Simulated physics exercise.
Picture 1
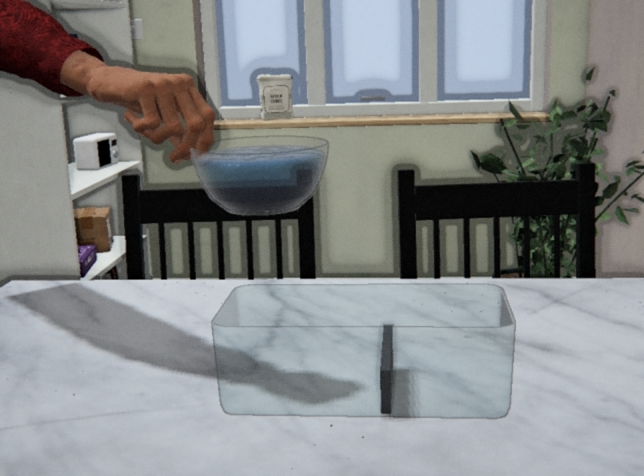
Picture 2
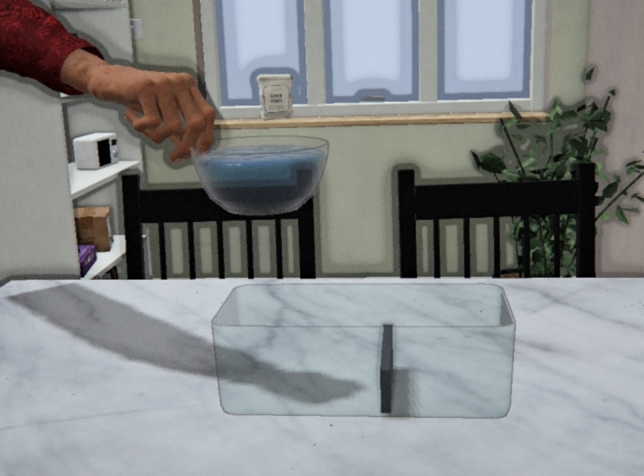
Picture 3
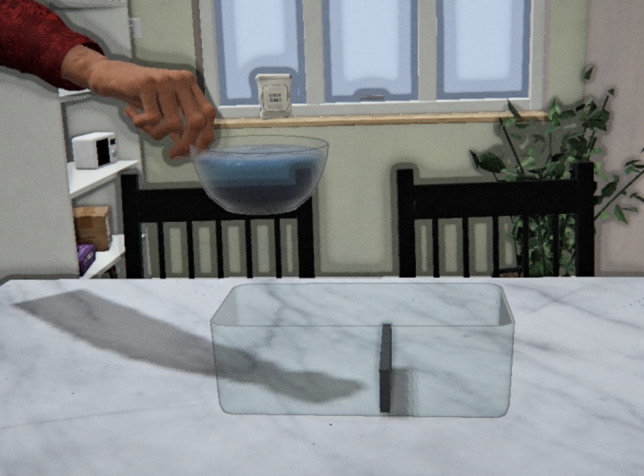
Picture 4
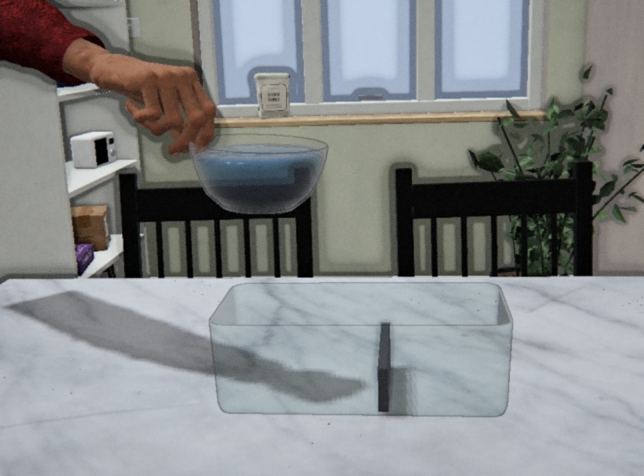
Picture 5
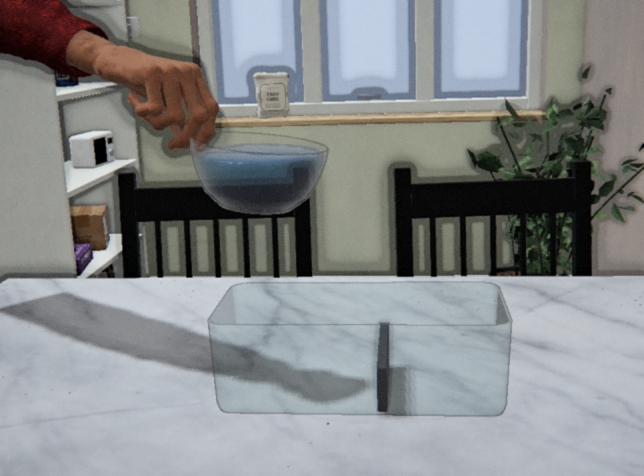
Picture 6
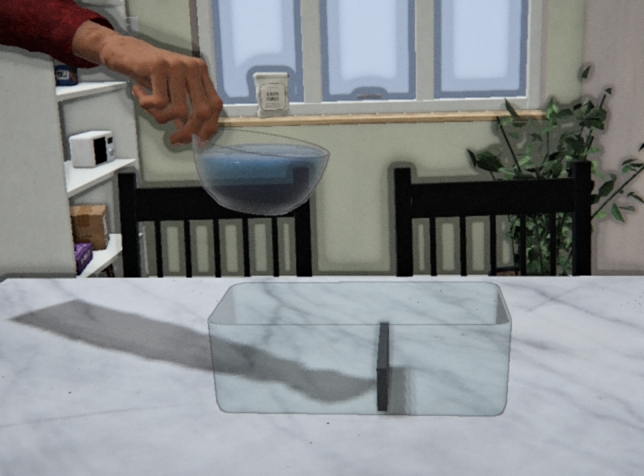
In this clip, a hand holds a clear bowl of bluish water above a long, transparent basin with a dark divider on a marble table; the bowl stays nearly level at first, then tilts slightly toward the right.
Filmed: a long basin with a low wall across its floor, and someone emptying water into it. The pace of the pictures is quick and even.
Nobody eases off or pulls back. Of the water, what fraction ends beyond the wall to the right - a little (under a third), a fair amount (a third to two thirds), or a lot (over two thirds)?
A fair amount, a third to two thirds.
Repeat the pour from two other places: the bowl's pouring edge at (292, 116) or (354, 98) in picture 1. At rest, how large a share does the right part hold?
The first gives 20 %, the second 85 %.
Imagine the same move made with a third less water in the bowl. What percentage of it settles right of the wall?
Roughly 35 in a hundred.
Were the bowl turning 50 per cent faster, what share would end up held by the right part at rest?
45 per cent or thereabouts.
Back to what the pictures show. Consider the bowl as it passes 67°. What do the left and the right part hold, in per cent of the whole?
Left part: Around 5 %. Right part: Around 20 %.
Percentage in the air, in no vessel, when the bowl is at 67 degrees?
35 %.
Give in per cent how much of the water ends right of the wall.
Roughly 60 in a hundred.
A moment on, the bowl is tipped part way and 39 per cent is still to pour, 5 is left of the wall and 19 right of it.
Next, the bowl is tipped right over and 0 per cent is still to pour, 35 is left of the wall and 59 right of it.
Then the bowl is tipped right over and 0 per cent is still to pour, 40 is left of the wall and 59 right of it.
Later the bowl is tipped right over and 0 per cent is still to pour, 40 is left of the wall and 59 right of it.
In the end 40 per cent lies left of the wall, 59 right of it and 1 outside.
